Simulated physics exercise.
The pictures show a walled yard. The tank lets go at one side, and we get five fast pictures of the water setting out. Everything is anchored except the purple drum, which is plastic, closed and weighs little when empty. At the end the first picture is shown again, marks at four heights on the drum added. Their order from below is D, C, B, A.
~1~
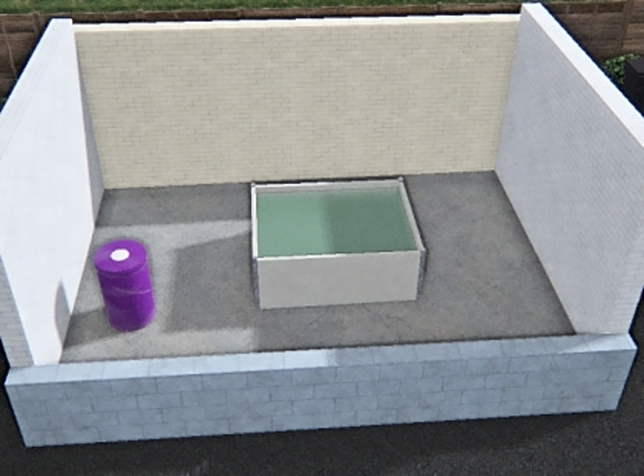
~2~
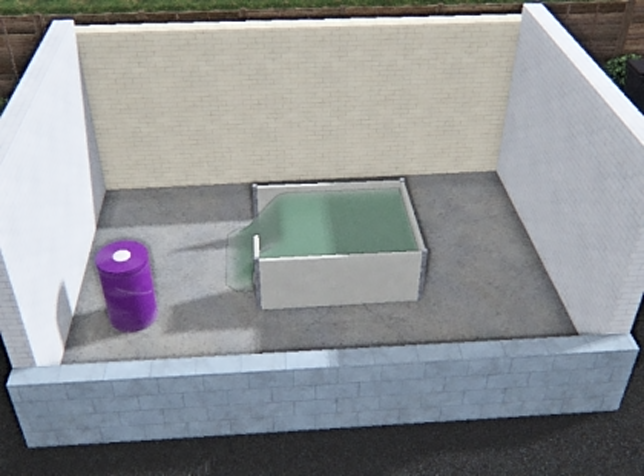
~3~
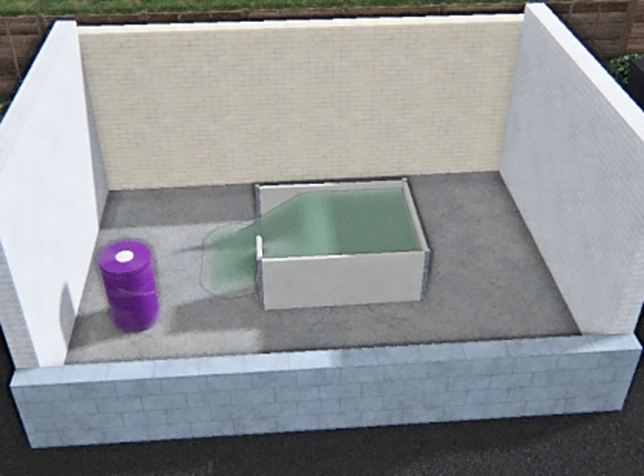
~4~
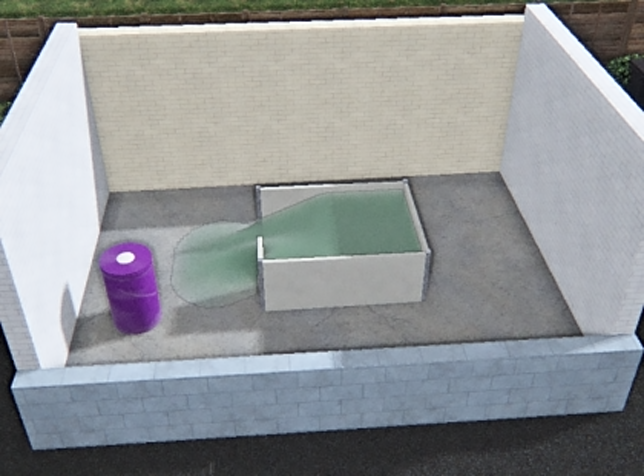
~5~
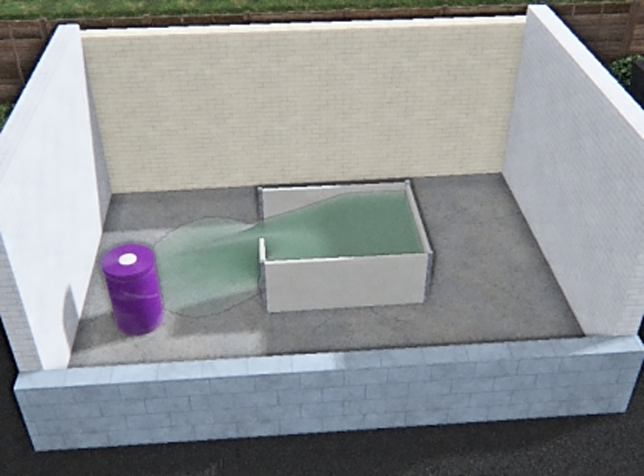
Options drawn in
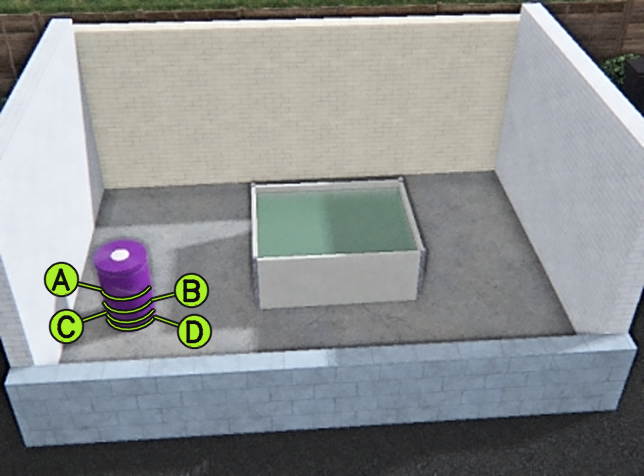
At the start, a purple drum stands to the left of a full tank of greenish water in a walled yard. The tank's left side opens and water pours out through it onto the ground. The pool fans out leftward, widening steadily until its edge is close beside the drum, which stays upright.
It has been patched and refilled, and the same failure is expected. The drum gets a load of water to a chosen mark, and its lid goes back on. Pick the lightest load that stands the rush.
The limit is B.
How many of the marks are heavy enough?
Two of the four.
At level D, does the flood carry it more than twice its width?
Yes.
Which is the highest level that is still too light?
It is C.
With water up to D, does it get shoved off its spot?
Yes, it does.
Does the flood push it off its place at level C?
Yes.
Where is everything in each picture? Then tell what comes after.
Lid of the purple drum at (121, 255); tank full, its middle at (333, 222).
Water covers 2 % of the ground and is seen nearest the drum at (241, 285).
Water covers 4 % of the ground and is seen nearest the drum at (212, 284).
Water covers 7 % of the ground and is seen nearest the drum at (182, 288).
Lid of the purple drum at (129, 259); water covers 11 % of the ground and is seen nearest the drum at (172, 304).
On the marked copy, A at (123, 299); B at (125, 312); C at (127, 322); D at (129, 329); from the bottom up D, C, B, A.
For level A, it does not move.
For level B, it does not move.
For level C, it is pushed about its own width away.
For level D, it is pushed about 8 times its own width away.
